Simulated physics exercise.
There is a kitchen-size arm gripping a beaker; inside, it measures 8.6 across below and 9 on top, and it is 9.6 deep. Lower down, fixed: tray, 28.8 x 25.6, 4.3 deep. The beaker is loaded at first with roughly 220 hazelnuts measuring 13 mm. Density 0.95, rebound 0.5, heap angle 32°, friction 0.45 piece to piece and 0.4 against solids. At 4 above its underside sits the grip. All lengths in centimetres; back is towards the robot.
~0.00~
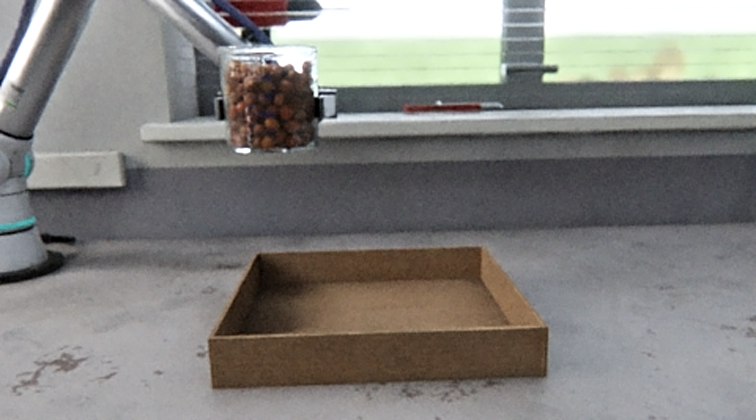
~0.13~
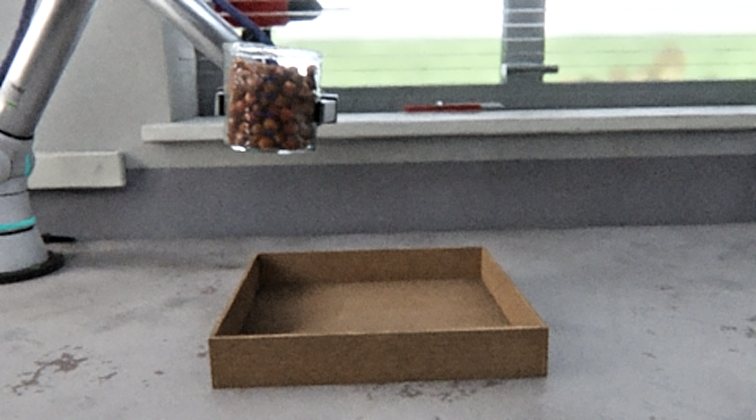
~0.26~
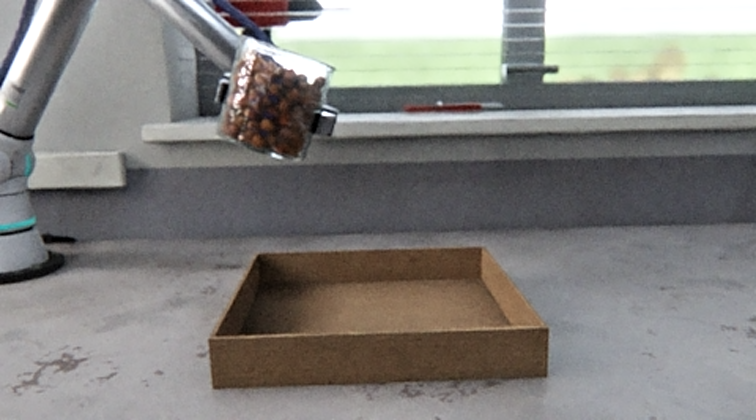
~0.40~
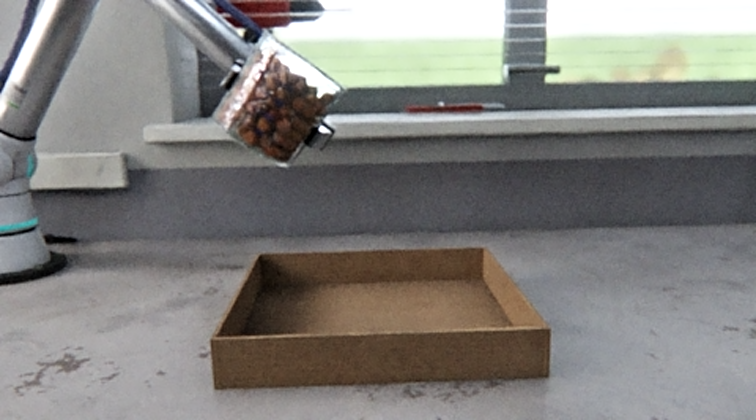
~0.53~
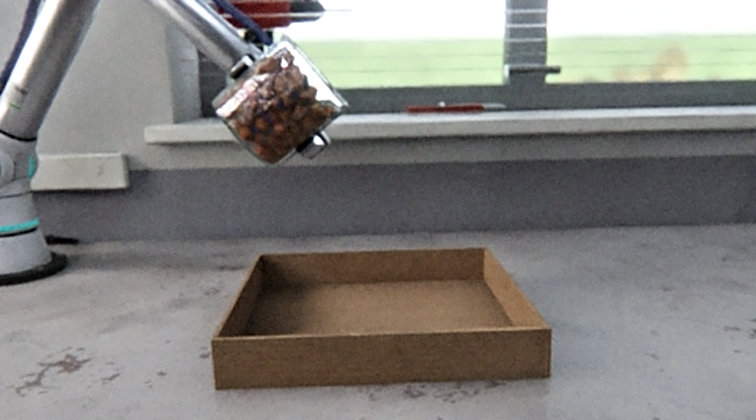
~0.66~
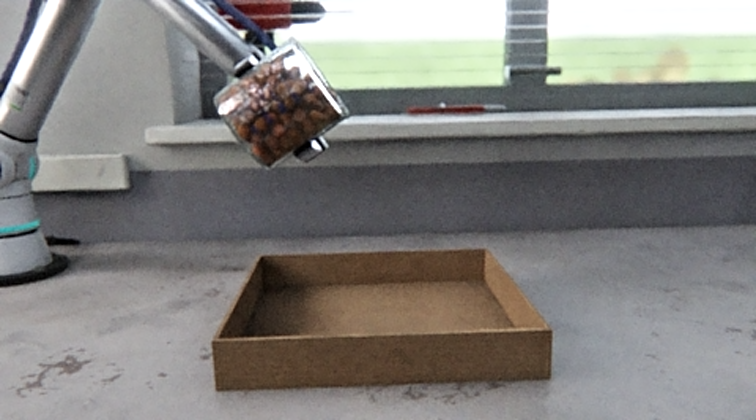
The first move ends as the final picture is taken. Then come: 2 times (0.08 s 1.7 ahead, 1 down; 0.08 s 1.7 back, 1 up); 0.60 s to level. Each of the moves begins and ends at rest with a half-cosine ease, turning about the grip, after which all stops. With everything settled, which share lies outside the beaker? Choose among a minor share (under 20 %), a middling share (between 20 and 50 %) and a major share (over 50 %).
A minor share.
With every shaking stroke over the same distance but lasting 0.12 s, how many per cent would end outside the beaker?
In that case some 0 per cent.
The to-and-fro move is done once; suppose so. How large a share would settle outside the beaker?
Near 5 per cent.
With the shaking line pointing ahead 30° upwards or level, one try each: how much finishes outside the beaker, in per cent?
Some 15 and 10 per cent.
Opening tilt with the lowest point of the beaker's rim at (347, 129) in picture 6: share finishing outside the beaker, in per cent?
I'd say close to 15 per cent.
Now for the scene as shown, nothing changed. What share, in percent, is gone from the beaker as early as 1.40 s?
About 5 in a hundred parts are out by then.
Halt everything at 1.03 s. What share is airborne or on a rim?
I'd put it near 2 per cent.
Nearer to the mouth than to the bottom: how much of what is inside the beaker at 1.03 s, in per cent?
Roughly 40 %.
By 1.03 s, tilted 55° forward, highest piece 27 above the table; 212 in the beaker, 2 in the tray, 5 in flight or on a rim.
By 1.40 s, tilted 12° forward, highest piece 28 above the table; 209 in the beaker, 9 in the tray, 1 in flight or on a rim.
By 1.78 s, level, highest piece 29 above the table; 209 in the beaker, 10 in the tray.
By 2.83 s, level, highest piece 29 above the table; 209 in the beaker, 10 in the tray.
Final count, 209 in the beaker, 10 in the tray. That is 5 % outside the beaker.
